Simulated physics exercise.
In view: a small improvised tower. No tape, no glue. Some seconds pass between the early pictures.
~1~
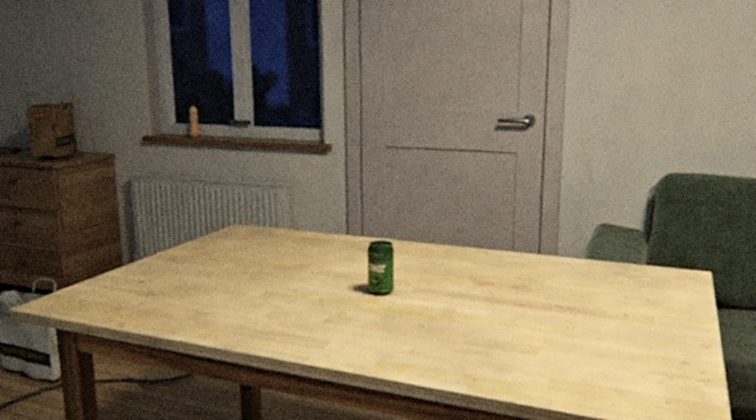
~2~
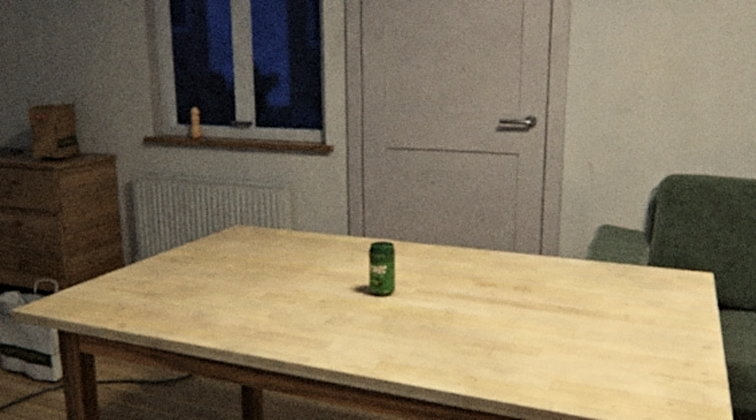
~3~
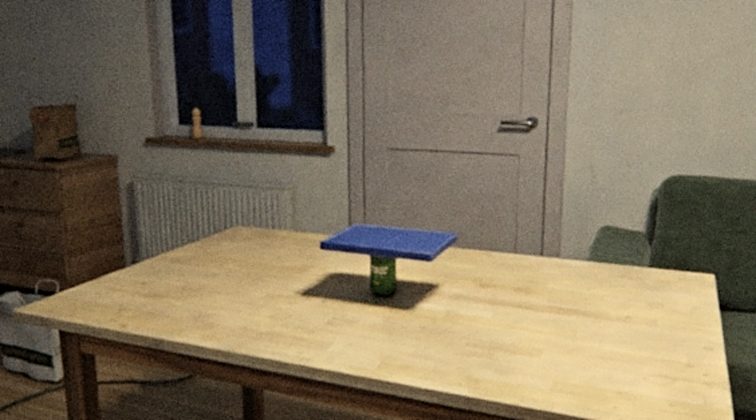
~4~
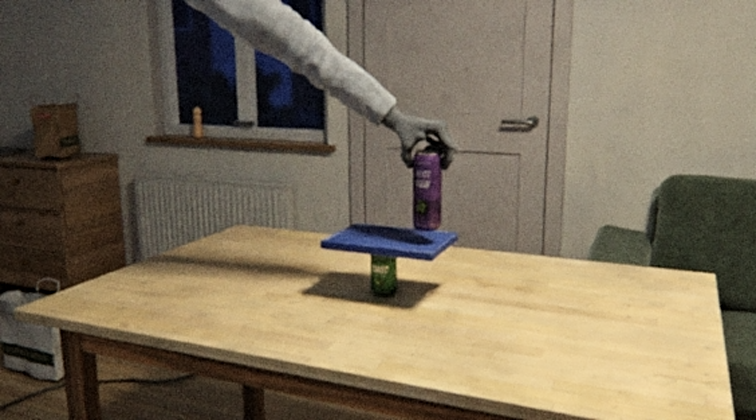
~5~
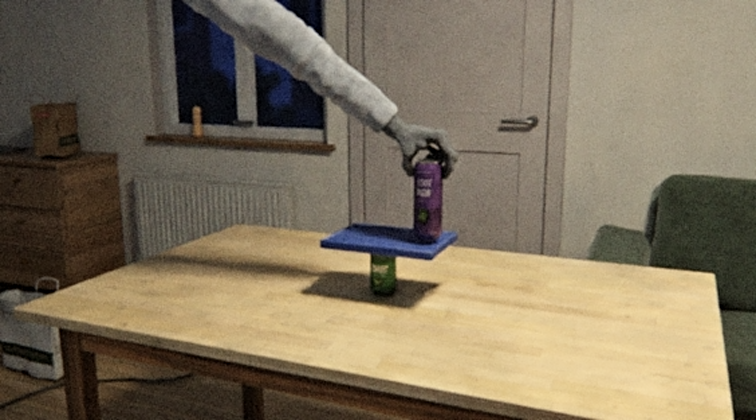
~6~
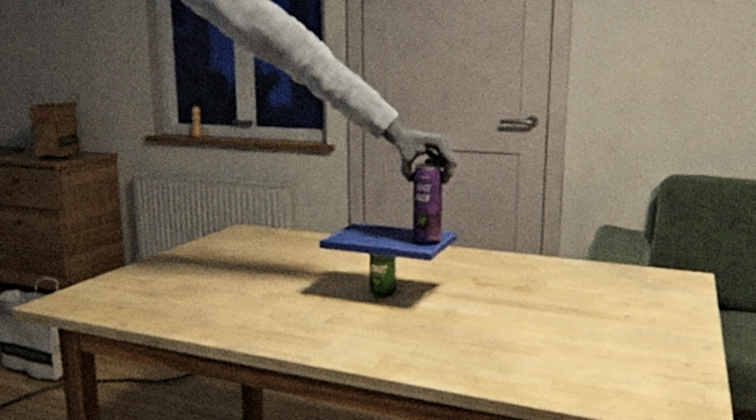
The clip opens on a green can standing alone on a wooden table, and then a flat blue board appears balanced on top of it. An arm in a pale, fluffy sleeve reaches in from the upper left and lowers a purple can onto the board's right side, keeping its hand on top.
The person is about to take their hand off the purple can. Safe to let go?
Outcome: The stack comes apart.
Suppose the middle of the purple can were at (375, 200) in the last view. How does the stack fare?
Then it stays up.
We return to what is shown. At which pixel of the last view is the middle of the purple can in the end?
Around (480, 299).
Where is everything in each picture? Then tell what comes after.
In the first frame, the last thing is not in view yet; green can (381, 268).
In the second frame, the last thing is not in view yet; green can (382, 269).
In the third frame, the last thing is not in view yet; green can (383, 270).
The fourth frame shows on its way; purple can (427, 191); green can (384, 269).
The fifth frame shows on its way; purple can (428, 200); green can (383, 269).
The sixth frame shows in place under the hand; purple can (428, 204); green can (383, 269).
Then, 0.30 s on from there, purple can now fallen; blue lid turned 39° from how it was put.
Then, 0.40 s on from there, blue lid turned 66° from how it was put.
Then, 0.80 s on from there, blue lid turned 49° from how it was put.
In the end, fallen, purple can; toppled in the stack, blue lid; green can unmoved. At the end, from the last picture's camera, purple can near (480, 299). The stack gives way.
